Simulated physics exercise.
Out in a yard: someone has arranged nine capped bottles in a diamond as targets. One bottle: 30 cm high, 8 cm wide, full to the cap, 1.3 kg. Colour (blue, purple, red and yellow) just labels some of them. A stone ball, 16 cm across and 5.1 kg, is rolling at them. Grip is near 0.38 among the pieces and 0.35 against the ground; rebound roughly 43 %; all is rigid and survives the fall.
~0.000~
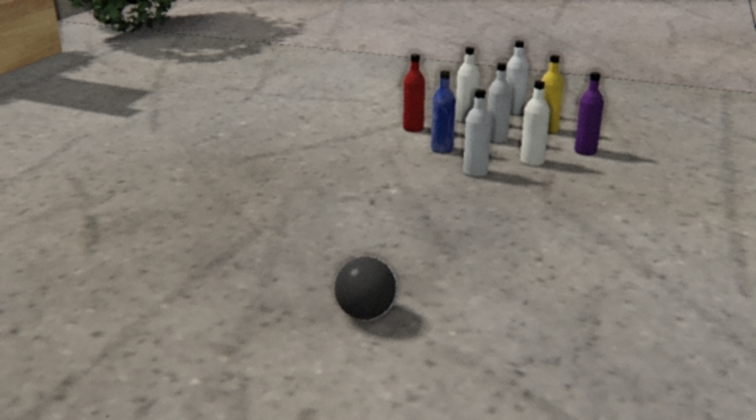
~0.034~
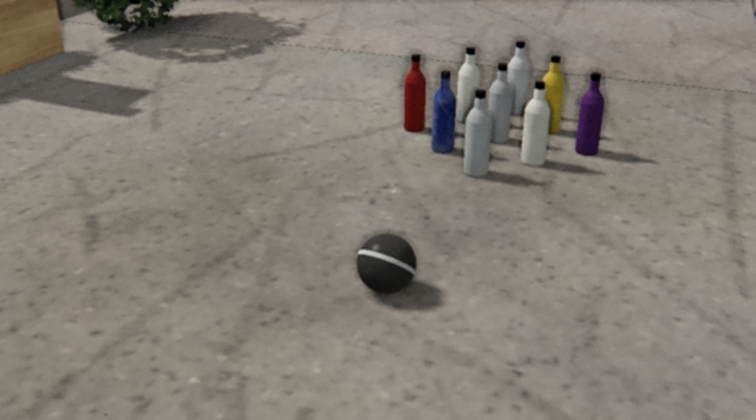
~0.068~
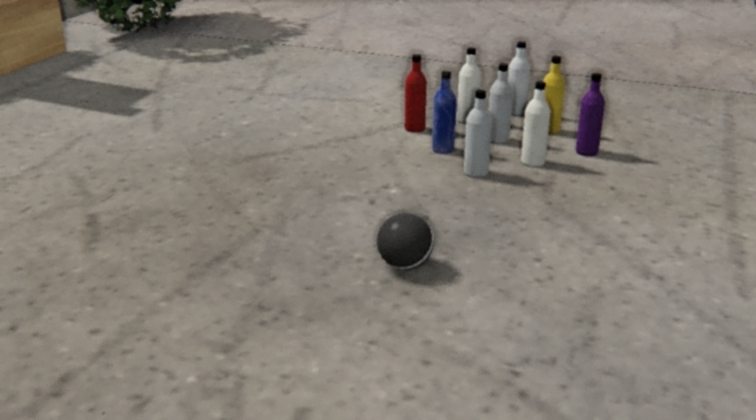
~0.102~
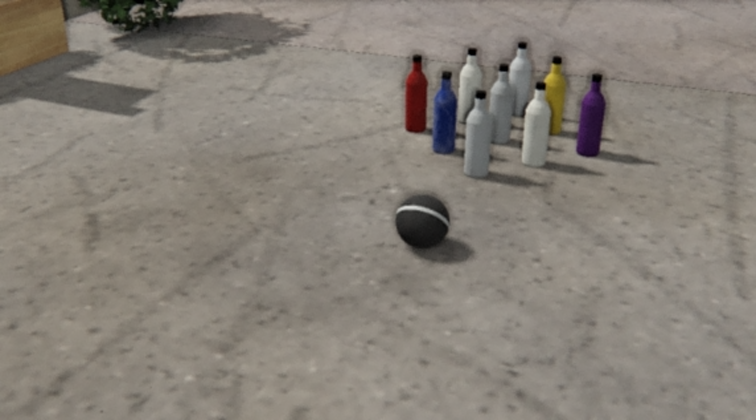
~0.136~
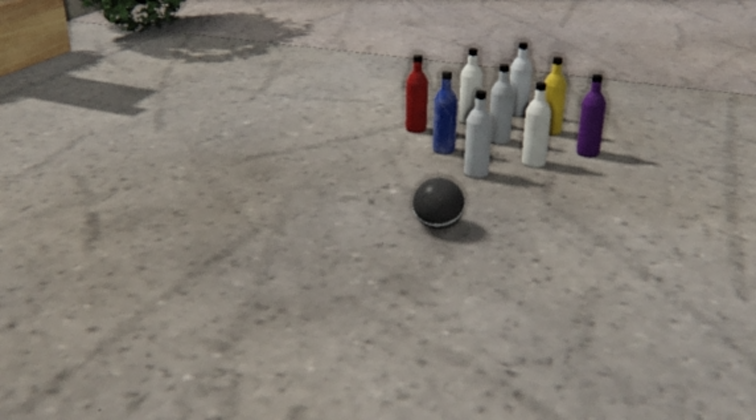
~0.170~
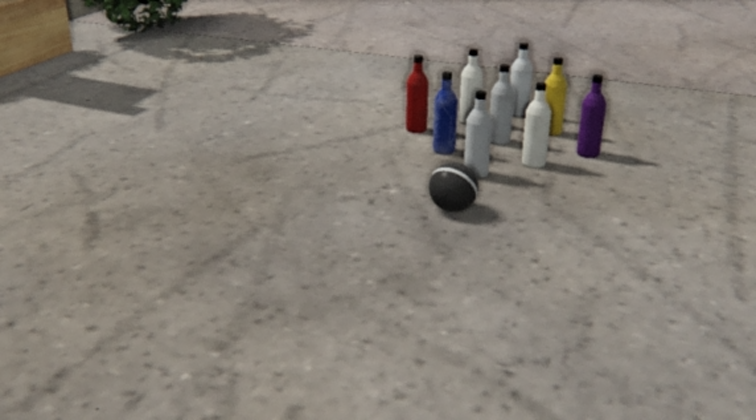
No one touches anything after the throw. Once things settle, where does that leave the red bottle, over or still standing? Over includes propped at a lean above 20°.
In the end the red bottle stays standing.
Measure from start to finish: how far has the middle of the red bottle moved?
Roughly 0 cm away.
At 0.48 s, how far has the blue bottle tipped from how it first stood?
Some 0°.
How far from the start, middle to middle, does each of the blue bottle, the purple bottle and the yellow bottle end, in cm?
Blue 0, purple 30, yellow 50.
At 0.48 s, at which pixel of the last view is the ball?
Near (527, 110).
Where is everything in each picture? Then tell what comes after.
In the first frame (places mark the middle of the side facing us; the camera moves round a little), ball (366, 289) 95 cm before the front row; red bottle (410, 96); purple bottle (596, 117); yellow bottle (558, 97); nothing disturbed.
The second frame shows ball (387, 264) 82 cm before the front row; red bottle (411, 96).
The third frame shows ball (405, 241) 69 cm before the front row; red bottle (411, 96).
The fourth frame shows ball (423, 222) 56 cm before the front row; red bottle (412, 96).
The fifth frame shows ball (439, 204) 43 cm before the front row; red bottle (412, 96).
The sixth frame shows ball (454, 187) 30 cm before the front row; red bottle (413, 96); yellow bottle (561, 99); blue bottle (442, 116); nothing disturbed.
After 0.48 s, ball still moving; 3 of the 9 bottles over; red bottle unmoved; purple bottle leaning 10°.
After 0.82 s, ball still moving; 7 of the 9 bottles over; red bottle unmoved; yellow bottle lying flat.
By the end (1.4 s), ball rolling away; 7 of the 9 bottles over; red bottle unmoved; purple bottle lying flat; yellow bottle lying flat. As the last picture would show them, middles, red bottle near (418, 94), purple bottle near (636, 132).
